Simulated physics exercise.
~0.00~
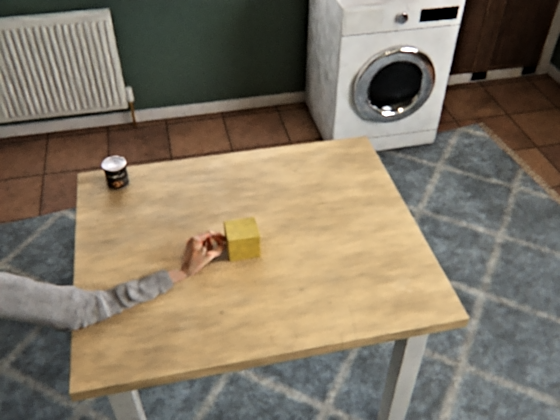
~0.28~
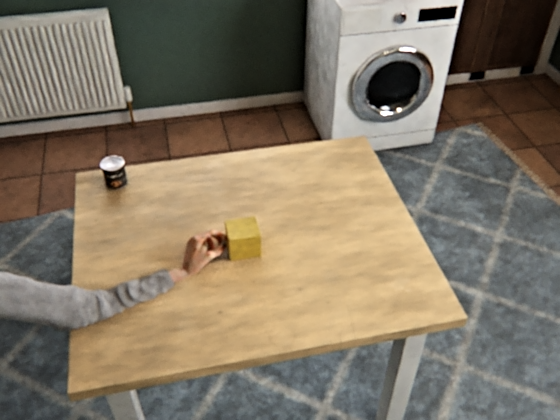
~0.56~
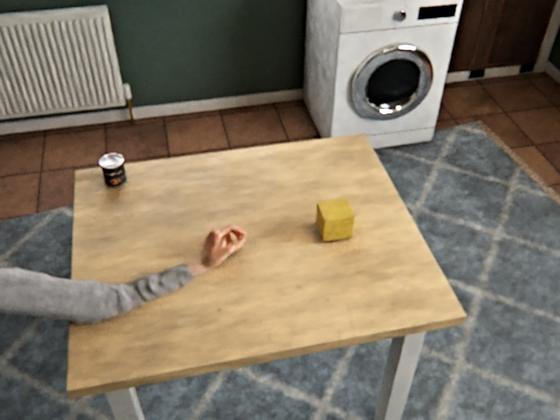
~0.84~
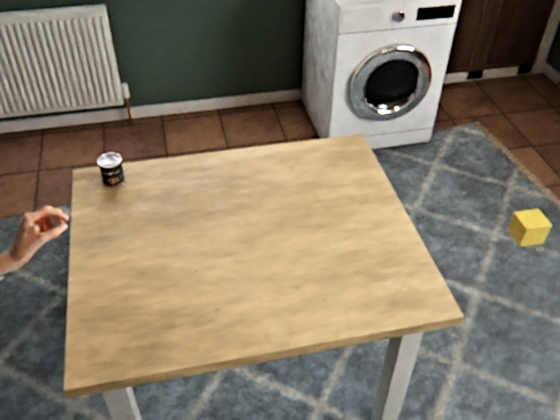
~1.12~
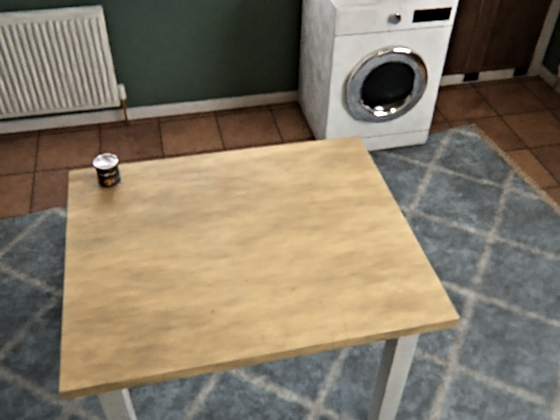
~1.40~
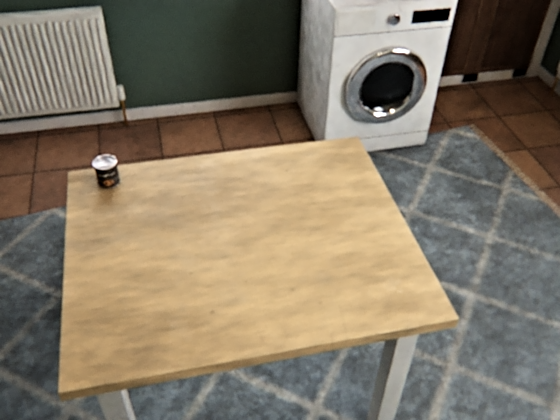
A hand pushes a yellow block right across a table until it flies off the edge.
